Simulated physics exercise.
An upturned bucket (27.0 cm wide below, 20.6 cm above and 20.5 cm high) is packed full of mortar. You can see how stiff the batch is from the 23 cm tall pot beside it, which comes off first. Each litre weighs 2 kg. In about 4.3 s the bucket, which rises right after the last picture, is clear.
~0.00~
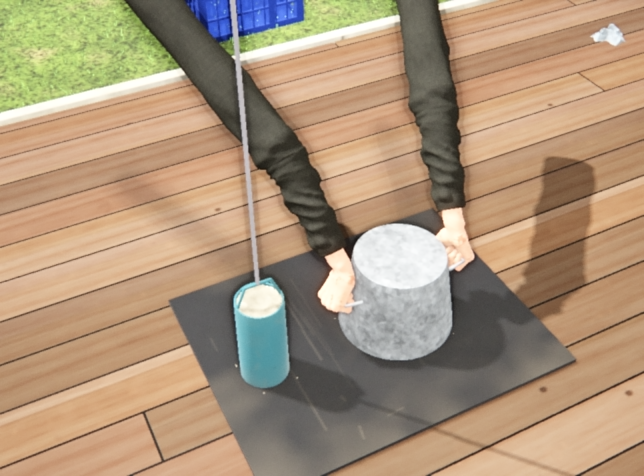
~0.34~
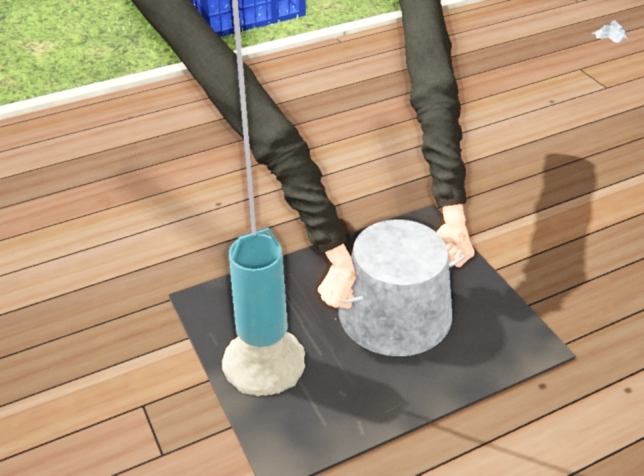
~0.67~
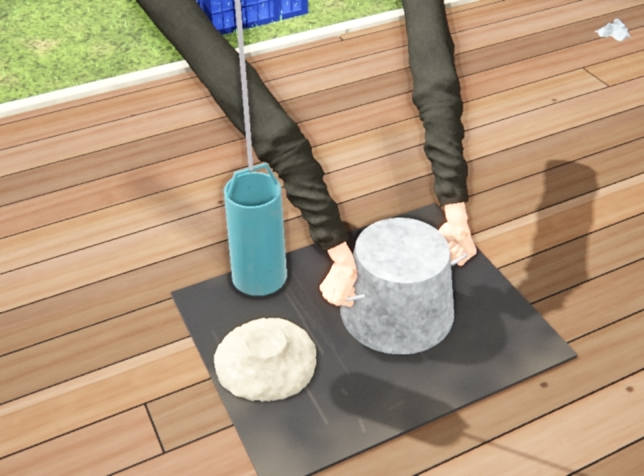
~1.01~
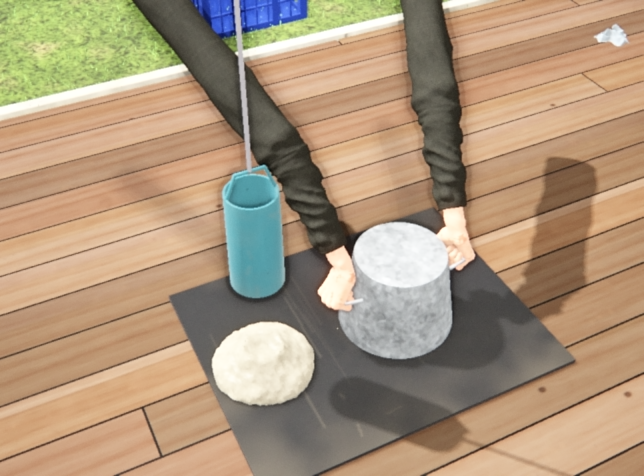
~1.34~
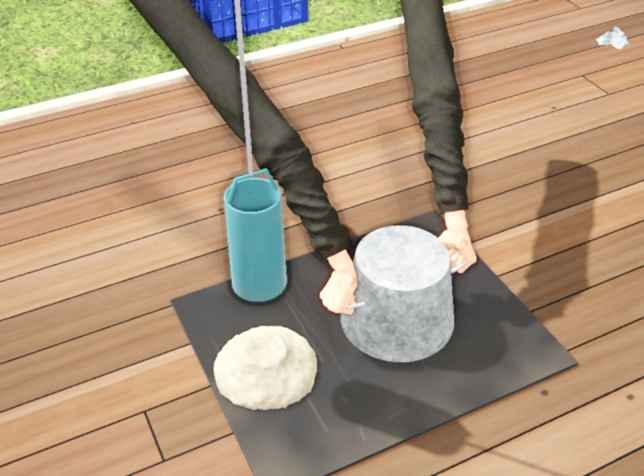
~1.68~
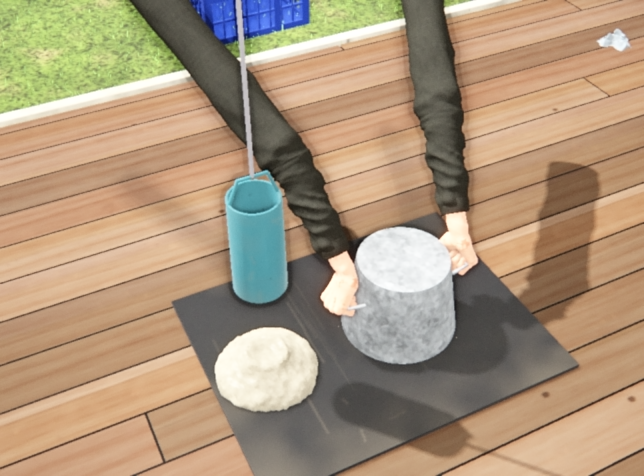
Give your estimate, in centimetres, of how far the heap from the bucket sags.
I would say about 11 centimetres.
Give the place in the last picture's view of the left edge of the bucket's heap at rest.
The pixel is about (302, 319).
After 2.8 s, the bucket is up 5.2 cm; the mortar has come down 5.8 cm to 15 cm and is 39 cm wide.
After 3.8 s, the bucket is up 13 cm; the mortar has come down 11 cm to 9.3 cm and is 47 cm wide.
After 4.9 s, the bucket is up 21 cm; the mortar has come down 11 cm to 9.1 cm and is 47 cm wide.
After 6.2 s, the bucket is clear; the mortar has come down 11 cm to 9.1 cm and is 47 cm wide.
After 6.6 s, at rest, the bucket is clear; the mortar has come down 11 cm to 9.1 cm and is 47 cm wide.
